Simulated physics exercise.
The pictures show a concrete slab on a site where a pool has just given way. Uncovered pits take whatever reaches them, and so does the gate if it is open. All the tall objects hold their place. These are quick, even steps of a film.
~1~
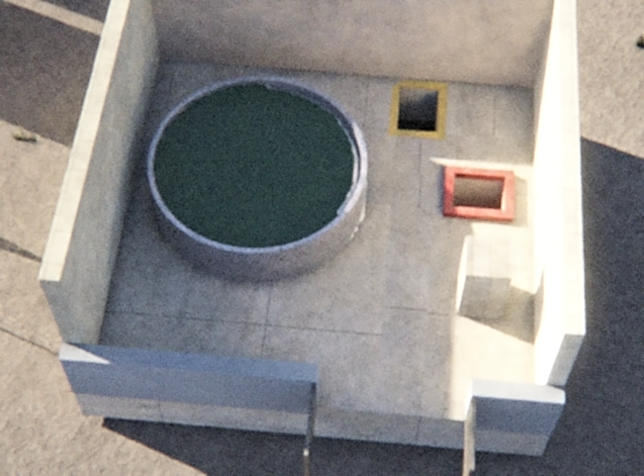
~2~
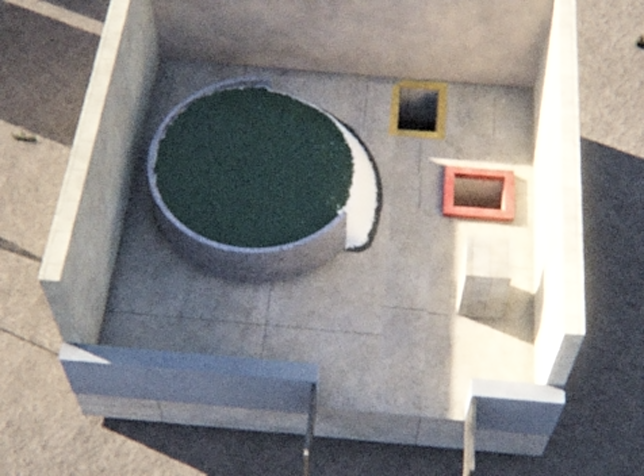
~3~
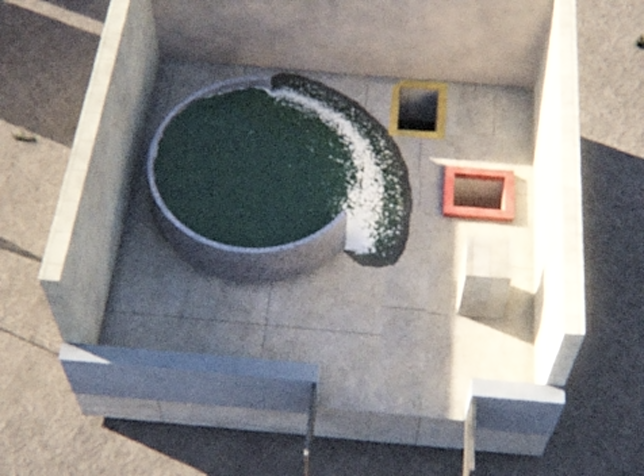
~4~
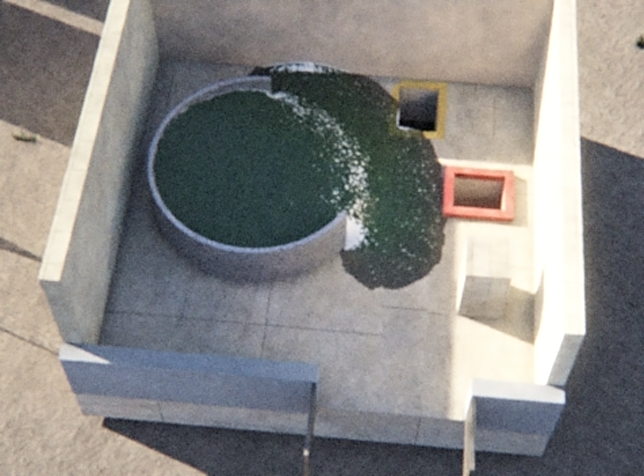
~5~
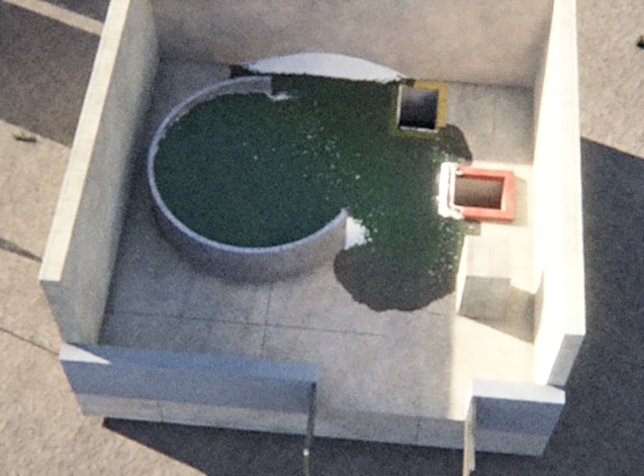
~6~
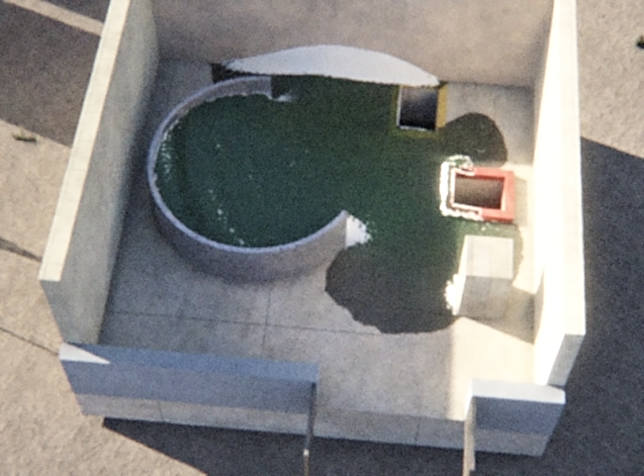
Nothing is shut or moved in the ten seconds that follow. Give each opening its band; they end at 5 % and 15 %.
One by one: The gate takes between 5 and 15 %; the yellow pit takes above 15 %; the red pit takes between 5 and 15 %.
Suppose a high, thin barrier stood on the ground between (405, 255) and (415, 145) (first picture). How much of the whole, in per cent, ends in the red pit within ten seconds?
Roughly, in per cent: Red 0.
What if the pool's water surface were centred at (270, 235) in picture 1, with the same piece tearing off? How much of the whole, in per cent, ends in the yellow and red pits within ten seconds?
Roughly, in per cent: Yellow 40, red 14.
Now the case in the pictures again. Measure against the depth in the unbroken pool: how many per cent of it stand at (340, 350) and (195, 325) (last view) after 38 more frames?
In that order: 6 and 6 per cent.
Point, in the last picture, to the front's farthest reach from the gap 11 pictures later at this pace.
Near (533, 409).
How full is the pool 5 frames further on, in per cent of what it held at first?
I make it 58 per cent.
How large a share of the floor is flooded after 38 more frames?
Some 95 per cent.
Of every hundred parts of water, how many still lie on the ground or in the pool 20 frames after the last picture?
Close to 60 %.
A moment on, water covers 50 % of the floor; the gate 0 %, the yellow pit 7 %, the red pit 3 %.
Next, water covers 60 % of the floor; the gate 0 %, the yellow pit 17 %, the red pit 5 %.
Then, water covers 65 % of the floor; the gate 1 %, the yellow pit 30 %, the red pit 9 %.
Later, water covers 95 % of the floor; the gate 3 %, the yellow pit 41 %, the red pit 12 %.
In the end, water covers 95 % of the floor; the gate 7 %, the yellow pit 49 %, the red pit 12 %.
